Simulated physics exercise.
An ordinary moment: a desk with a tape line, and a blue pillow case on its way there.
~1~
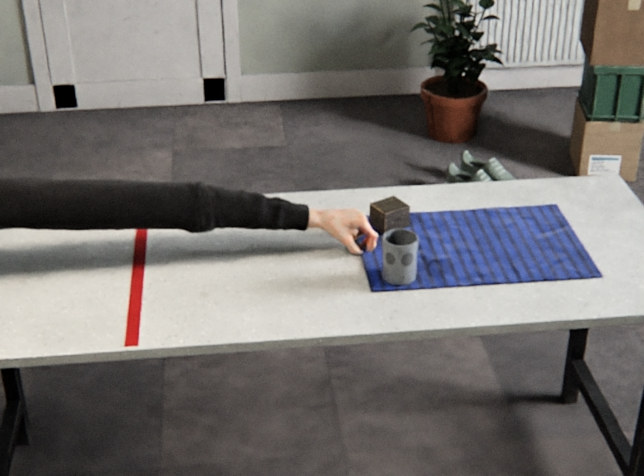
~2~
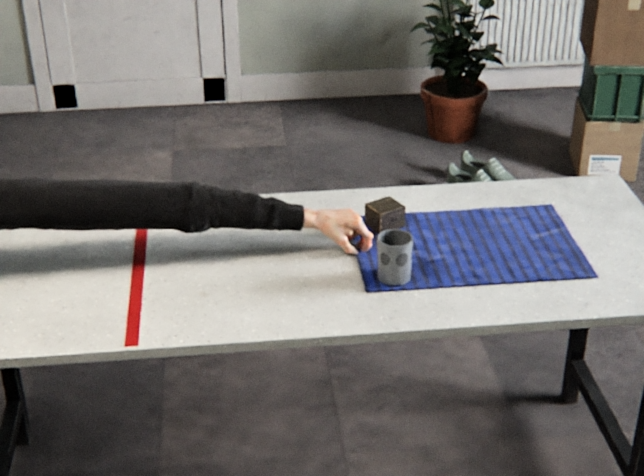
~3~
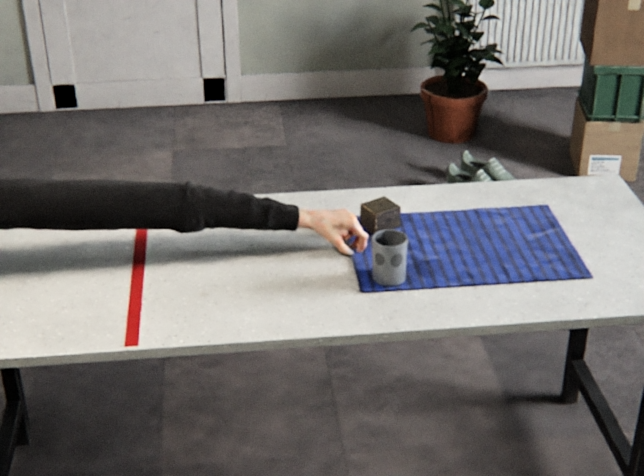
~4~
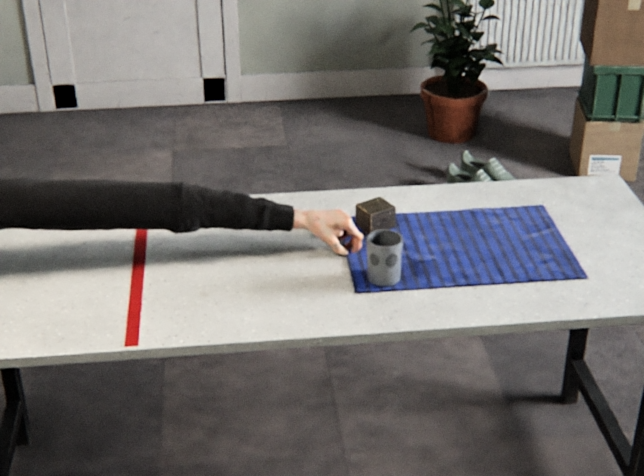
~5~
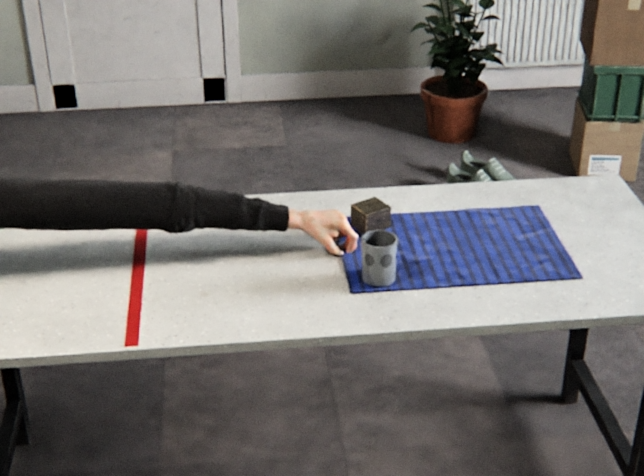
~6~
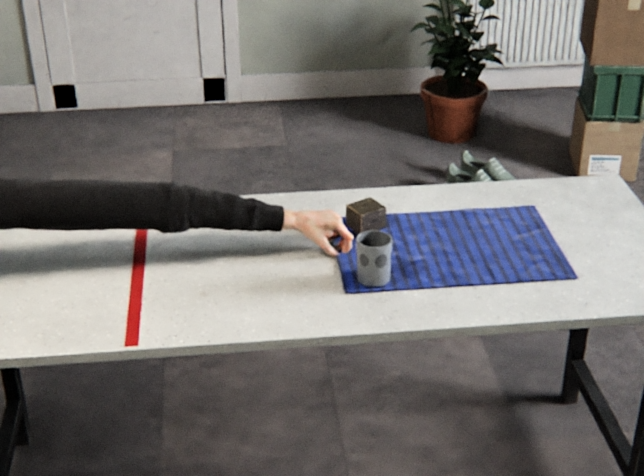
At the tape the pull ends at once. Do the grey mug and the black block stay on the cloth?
The grey mug stays on the cloth; the black block remains aboard.
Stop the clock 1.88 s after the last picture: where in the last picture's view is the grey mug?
Around (176, 271).
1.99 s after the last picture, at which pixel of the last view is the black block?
At about (178, 227).
Then, 1.88 s on from there, hem at the tape; grey mug on the cloth near (176, 272); black block on the cloth near (185, 227).
Then, 1.99 s on from there, hem at the tape; grey mug on the cloth near (168, 272); black block on the cloth near (178, 227).
In the end, hem at the tape; grey mug on the cloth near (168, 272); black block on the cloth near (178, 227). The grey mug remains aboard and the black block keeps its seat.
